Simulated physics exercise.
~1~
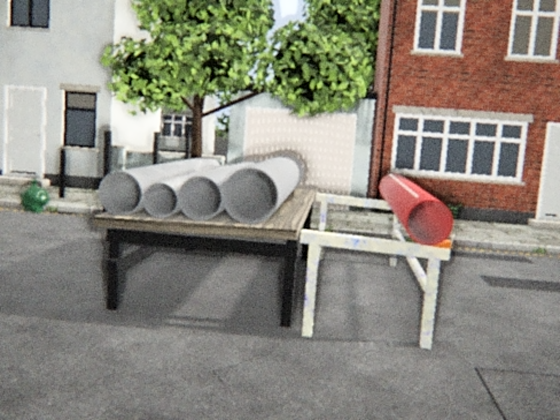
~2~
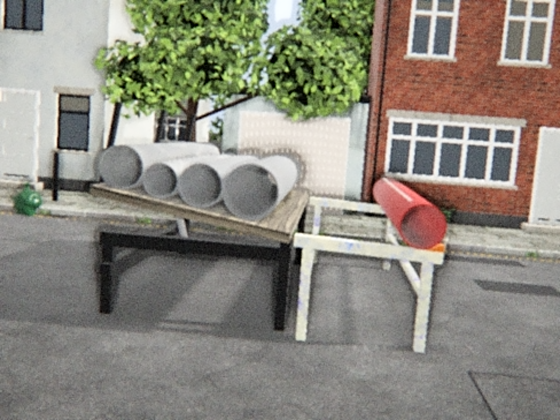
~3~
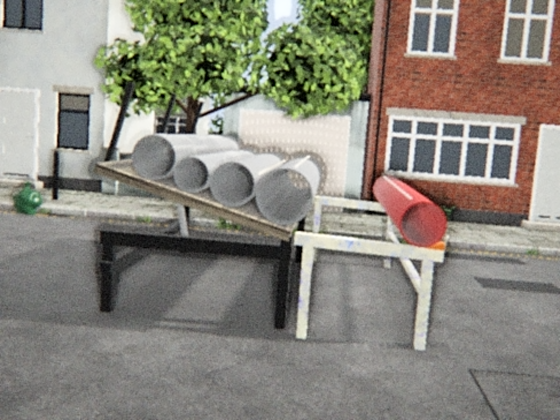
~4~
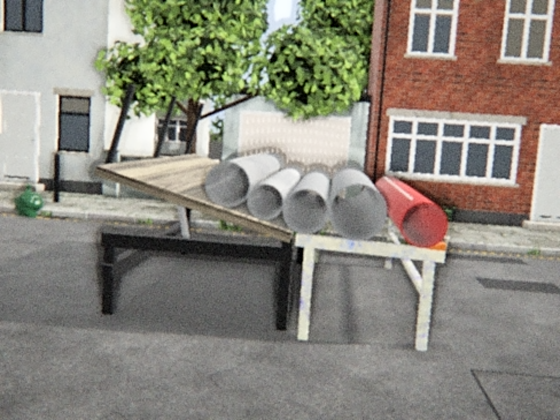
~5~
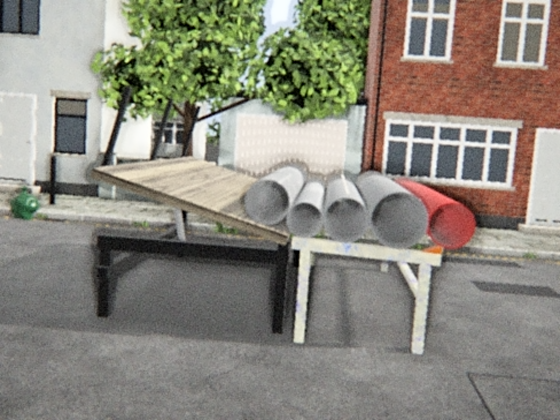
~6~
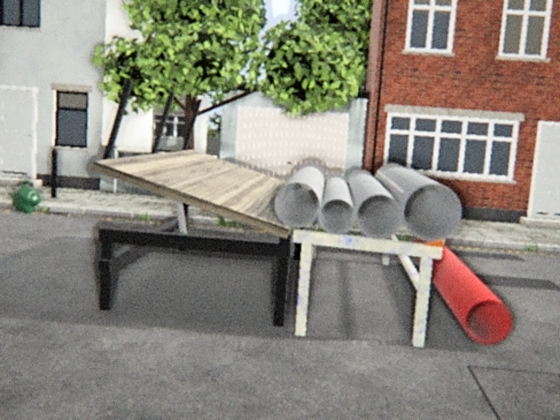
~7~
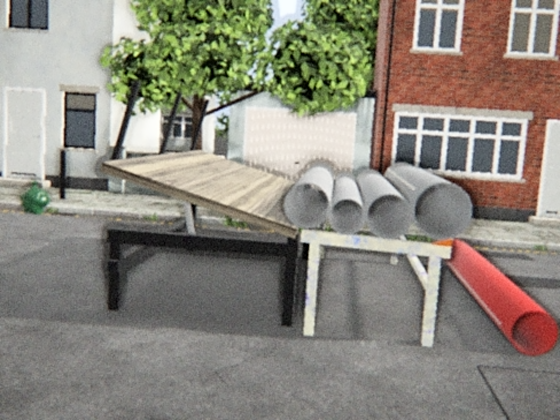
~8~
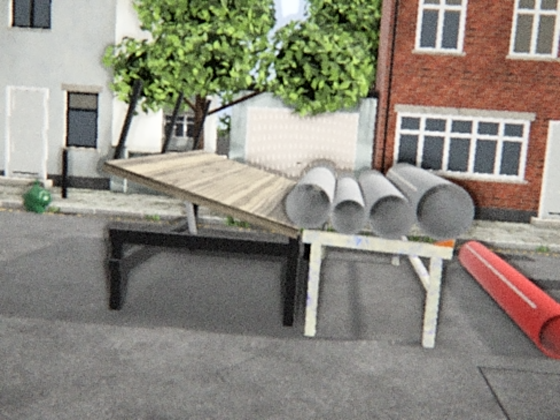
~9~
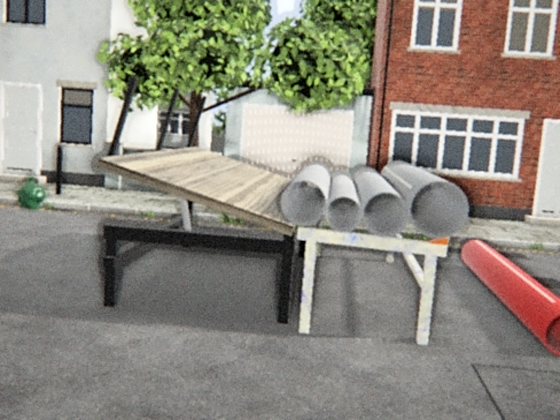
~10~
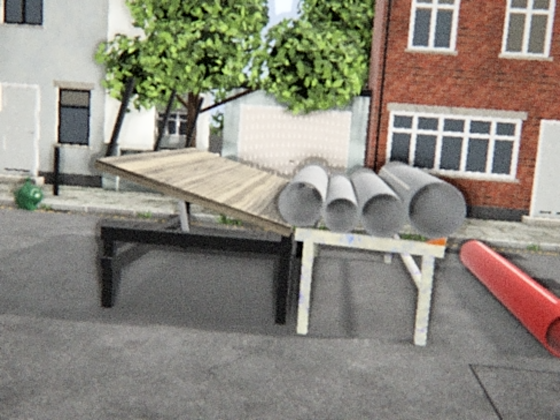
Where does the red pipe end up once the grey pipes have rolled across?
It goes over the right end of the white rack and ends up on the ground to the right of it.
